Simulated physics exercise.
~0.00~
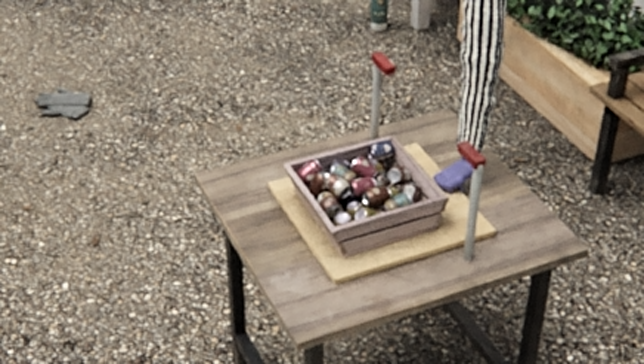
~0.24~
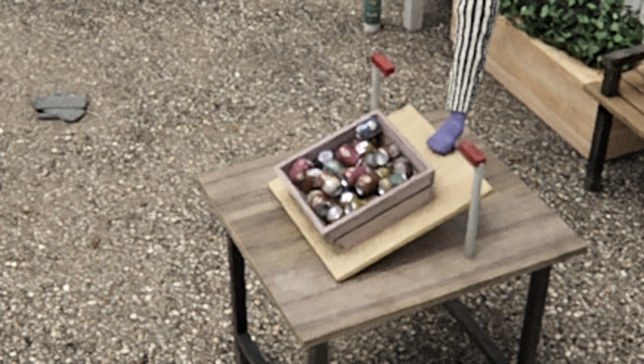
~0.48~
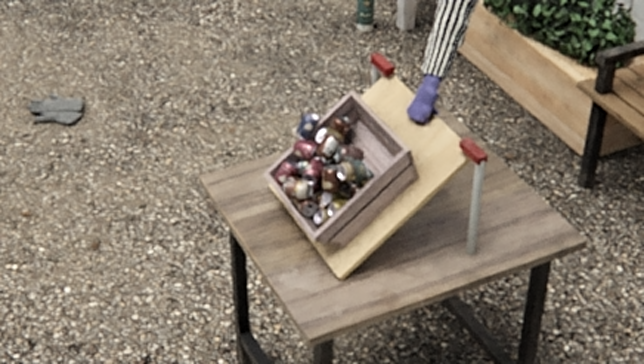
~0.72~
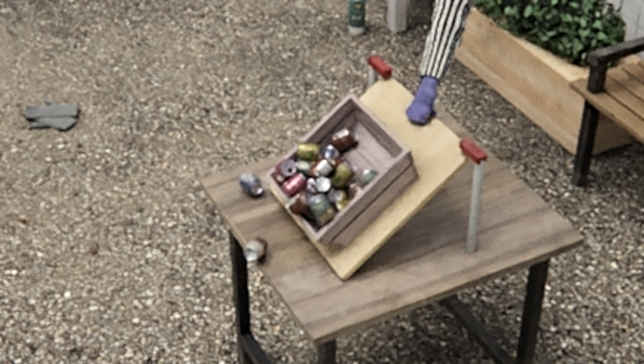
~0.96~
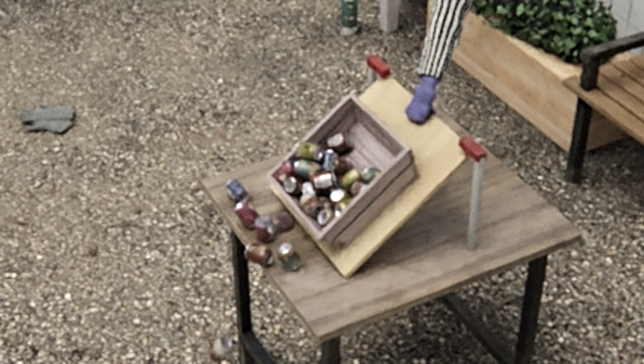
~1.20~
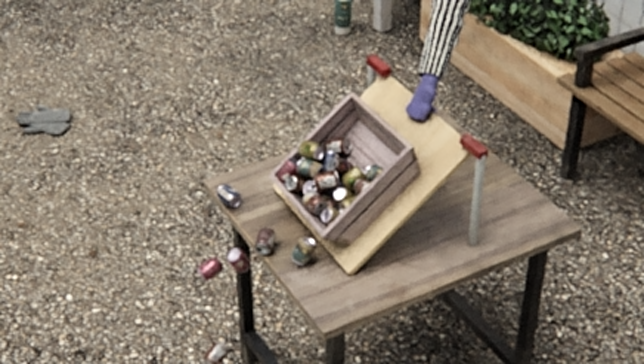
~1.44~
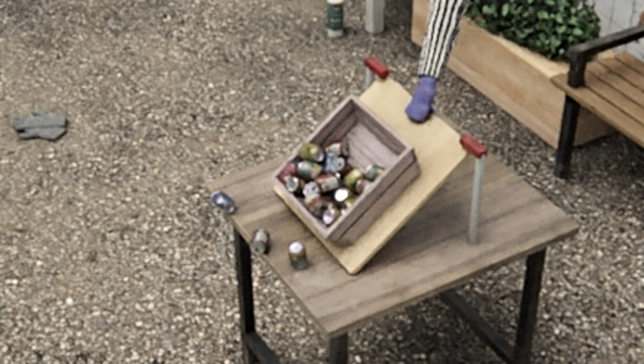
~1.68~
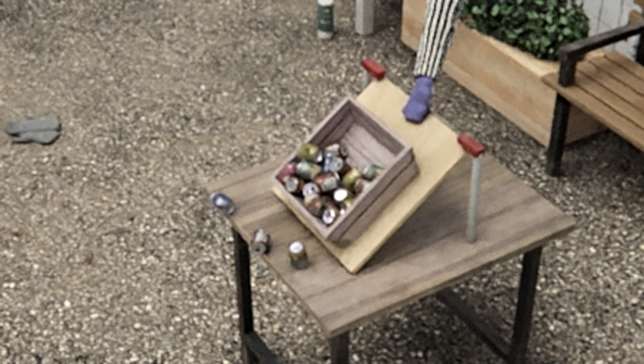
The clip opens on a wooden tote full of shiny mini cans, sitting on a pale board atop a plank table outdoors on gravel. An arm in a striped sleeve and purple glove sharply lifts the board's right end, tilting board and tote leftward until they stop at a steep angle by two red-topped posts. The cans slide toward the low side, and several spill over the tote's edge onto the table. Some roll off the left side and drop toward the gravel. At the end, the gloved hand stays at the raised board, three cans rest on the tabletop, and most remain in the tilted tote.
